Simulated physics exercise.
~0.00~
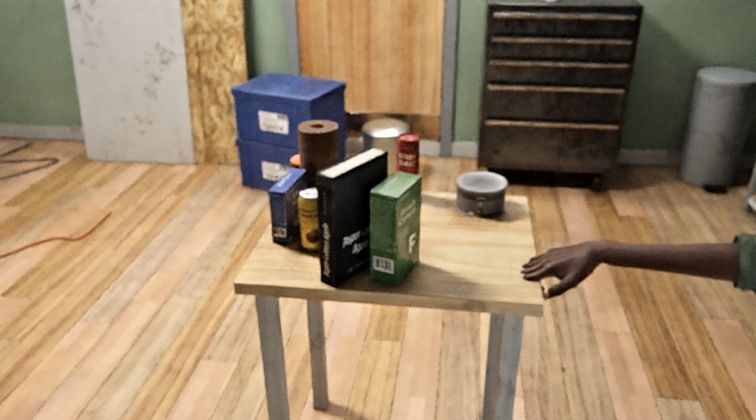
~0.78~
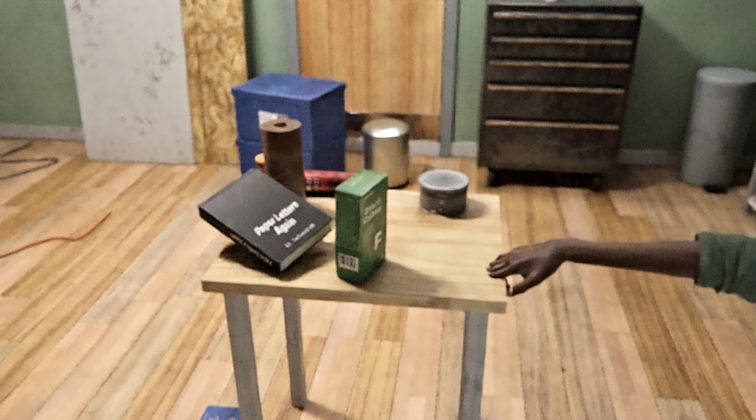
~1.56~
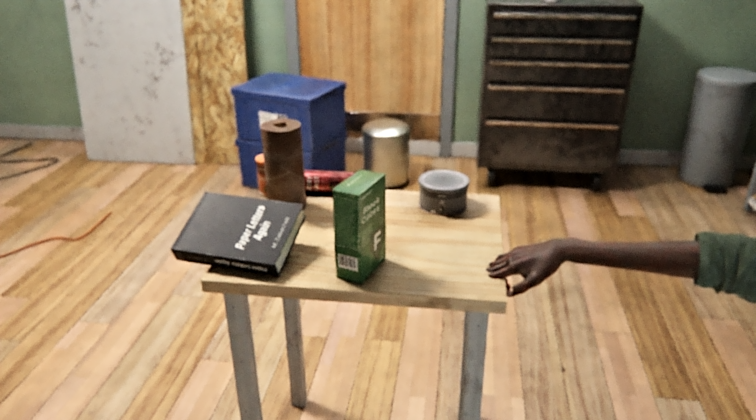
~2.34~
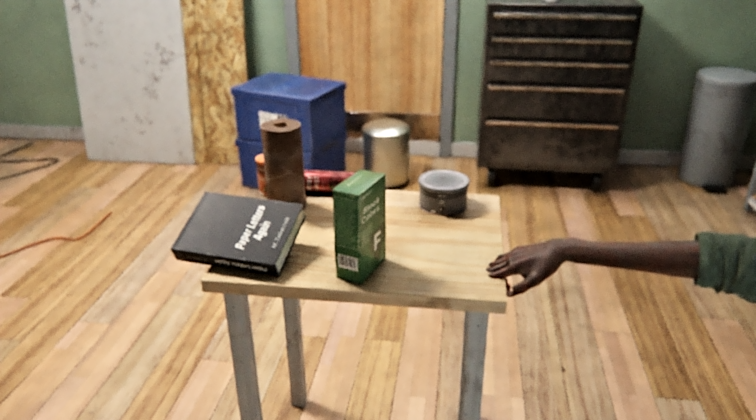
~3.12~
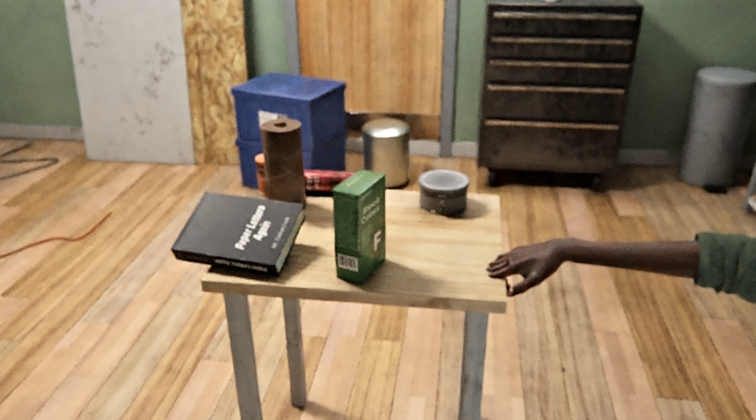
In a workshop with green walls and a plank floor, a small wooden table holds a black book, a green packet, cans, a brown roll and a grey tub, with a hand at its right edge. The table shifts left, the hand moving along with it. The black book topples left, the red can tips onto its side, and the blue packet drops to the floor while the yellow can goes out of sight. The book then settles flat, jutting over the left edge. Finally everything rests, the green packet, brown roll and grey tub still upright.
